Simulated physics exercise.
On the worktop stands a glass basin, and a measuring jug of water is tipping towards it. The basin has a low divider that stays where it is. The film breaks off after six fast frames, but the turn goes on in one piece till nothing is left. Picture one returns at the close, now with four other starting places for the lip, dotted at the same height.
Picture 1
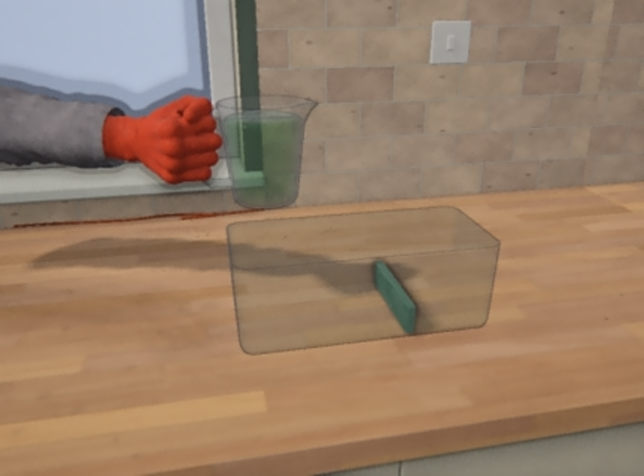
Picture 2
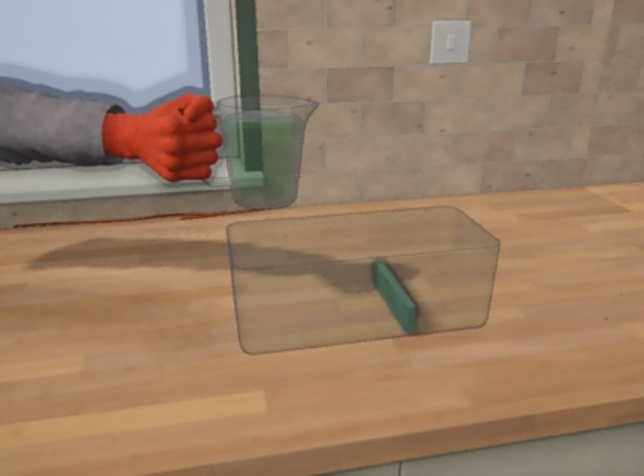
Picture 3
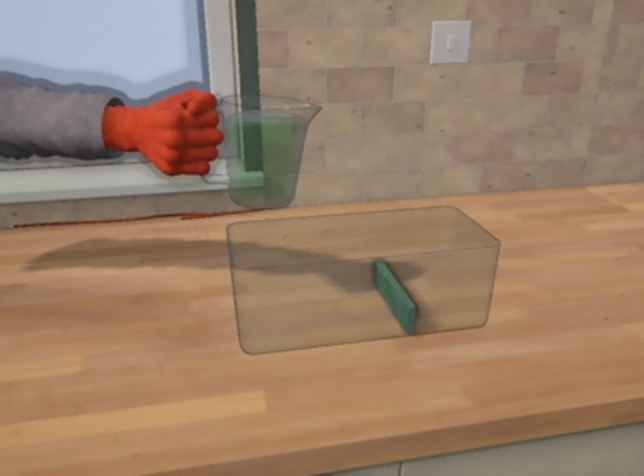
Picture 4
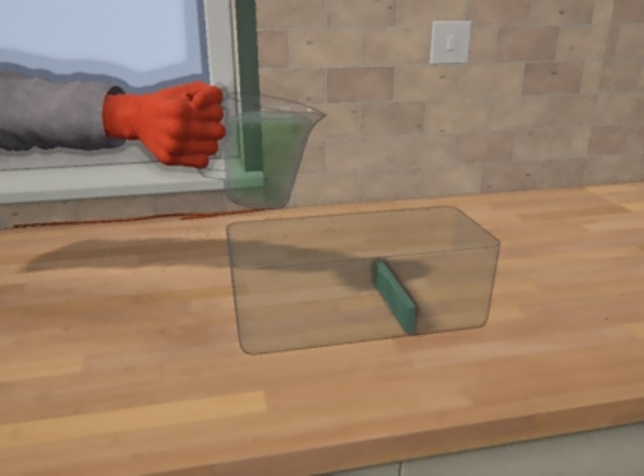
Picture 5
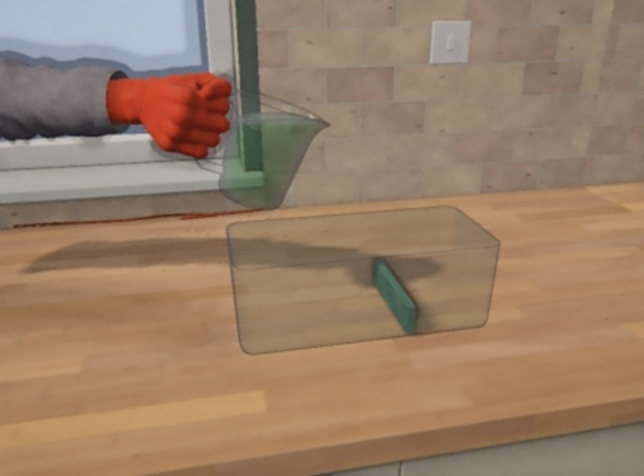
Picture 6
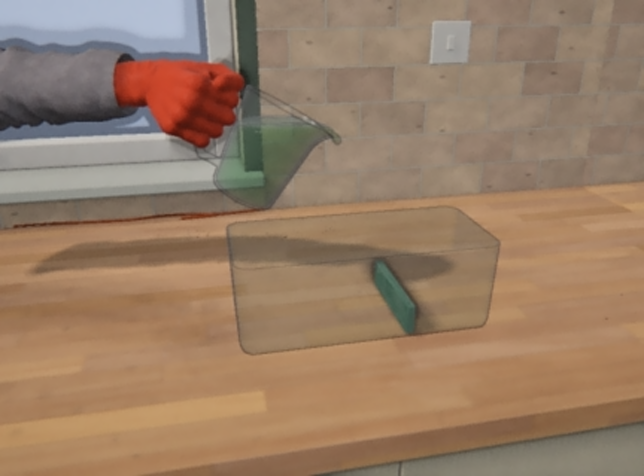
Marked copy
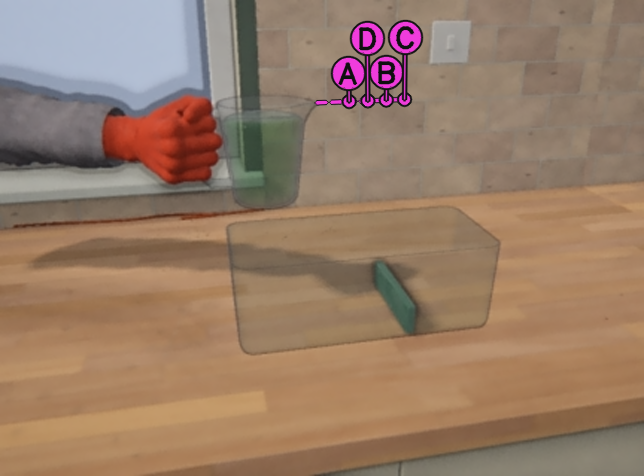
A red-gloved hand held a clear measuring jug above a glass basin on the wooden worktop, then gradually tilted it to the right until water just reached over the lip.
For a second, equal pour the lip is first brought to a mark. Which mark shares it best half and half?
A beats the others.
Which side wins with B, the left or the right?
The right one.
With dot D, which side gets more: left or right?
The right one.
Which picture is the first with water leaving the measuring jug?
Picture 6.
On the marked copy, A at (349, 101); B at (386, 100); C at (404, 99); D at (367, 100).
For dot A, about 46 % ends left of the wall and 53 % right of it.
For dot B, about 8 % ends left of the wall and 91 % right of it.
For dot C, about 25 % ends left of the wall and 73 % right of it; 3 % is lost outside.
For dot D, about 21 % ends left of the wall and 79 % right of it.
